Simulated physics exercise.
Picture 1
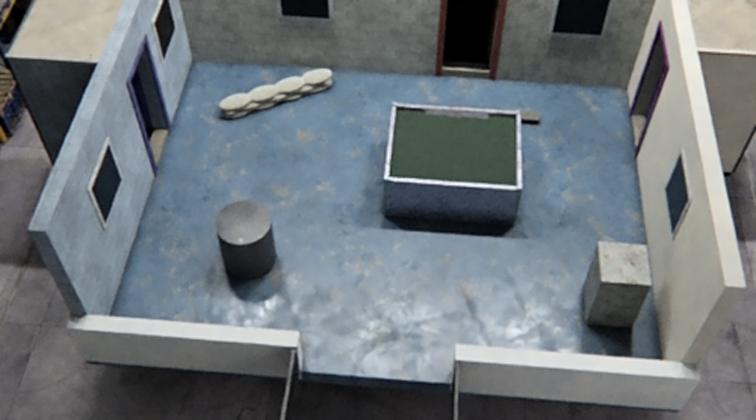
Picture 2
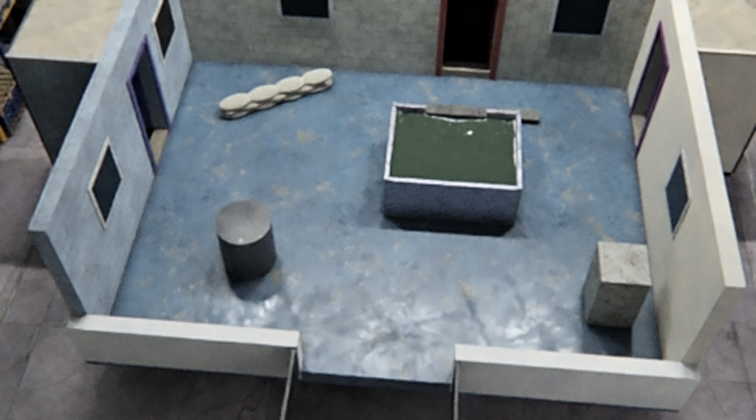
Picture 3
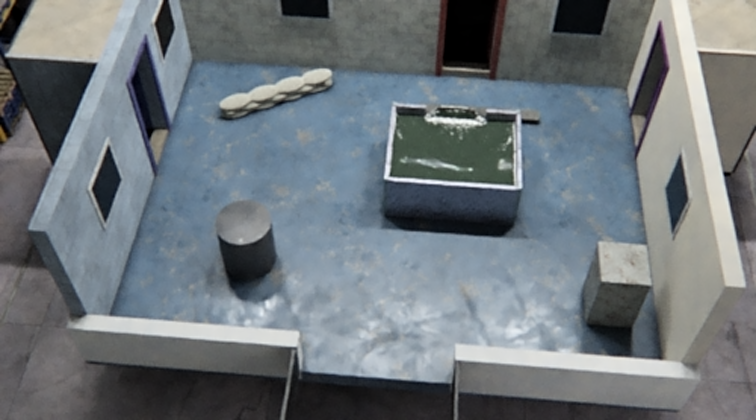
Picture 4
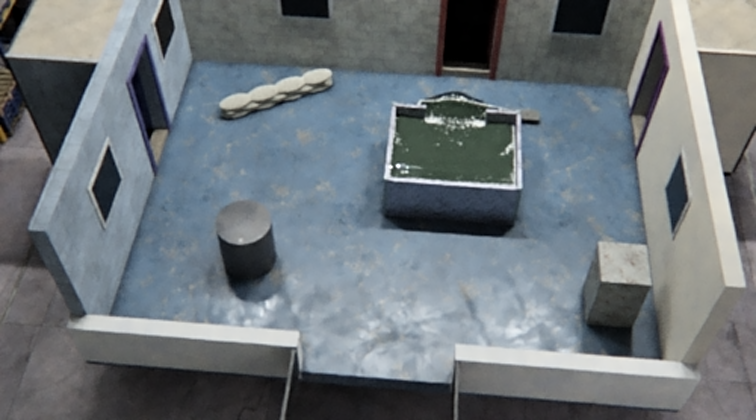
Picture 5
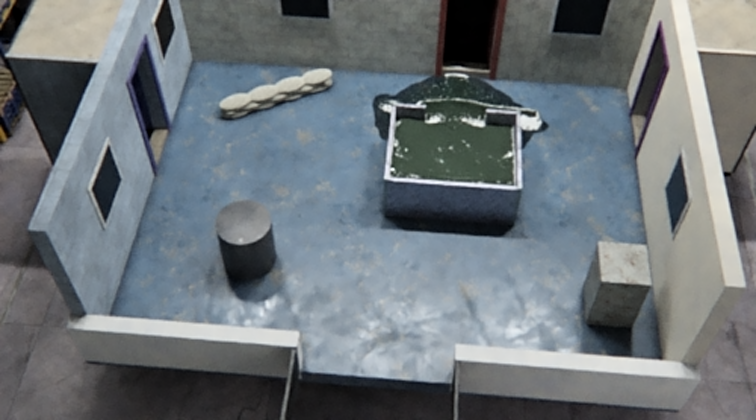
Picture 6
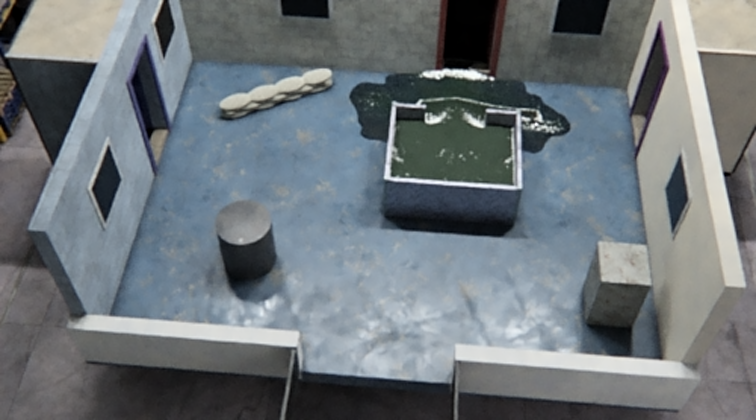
Dark green water breaks through the far side of a rectangular tank in a blue-floored workshop, seen from a still, high overhead view. Pale walls surround the tank right of centre, with a cream twisted bolster at upper left, a grey cylinder at lower left and a pale block at right. The surface ripples with white foam, then water pours out behind the tank and spreads both ways towards the dark red-framed doorway.
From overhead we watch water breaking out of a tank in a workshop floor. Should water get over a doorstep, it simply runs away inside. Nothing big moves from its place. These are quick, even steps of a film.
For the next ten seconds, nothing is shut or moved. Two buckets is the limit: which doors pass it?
One by one: The blue door is going to stay within two buckets. The red door is going to be swamped. The purple door is going to be swamped.
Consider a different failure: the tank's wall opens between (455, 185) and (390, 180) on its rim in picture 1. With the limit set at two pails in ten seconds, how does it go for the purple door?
As for the purple door, it stays below the mark.
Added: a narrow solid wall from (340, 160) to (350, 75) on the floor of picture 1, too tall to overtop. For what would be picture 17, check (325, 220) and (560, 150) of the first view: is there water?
Going in the order asked: Parched, inundated.
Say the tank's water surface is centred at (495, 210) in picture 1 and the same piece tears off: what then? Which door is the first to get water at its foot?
First: The one in red.
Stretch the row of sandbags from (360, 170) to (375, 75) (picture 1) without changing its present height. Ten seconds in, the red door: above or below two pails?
The red door tops the mark.
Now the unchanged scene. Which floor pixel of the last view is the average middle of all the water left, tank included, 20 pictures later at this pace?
The centre of mass sits at about (438, 140).
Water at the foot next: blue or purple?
Answer: The purple door.
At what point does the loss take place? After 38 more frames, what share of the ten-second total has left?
Around 80 percent.
A moment on, water covers 20 % of the floor; the blue door not reached, the red door far over two buckets in, the purple door wet at the sill, nothing in.
Next, water covers 30 % of the floor; the blue door not reached, the red door far over two buckets in, the purple door under two buckets in.
Then, water covers 45 % of the floor; the blue door wet at the sill, nothing in, the red door far over two buckets in, the purple door over two buckets in.
Later, water covers 70 % of the floor; the blue door wet at the sill, nothing in, the red door far over two buckets in, the purple door far over two buckets in.
In the end, water covers 90 % of the floor; the blue door wet at the sill, nothing in, the red door far over two buckets in, the purple door far over two buckets in.
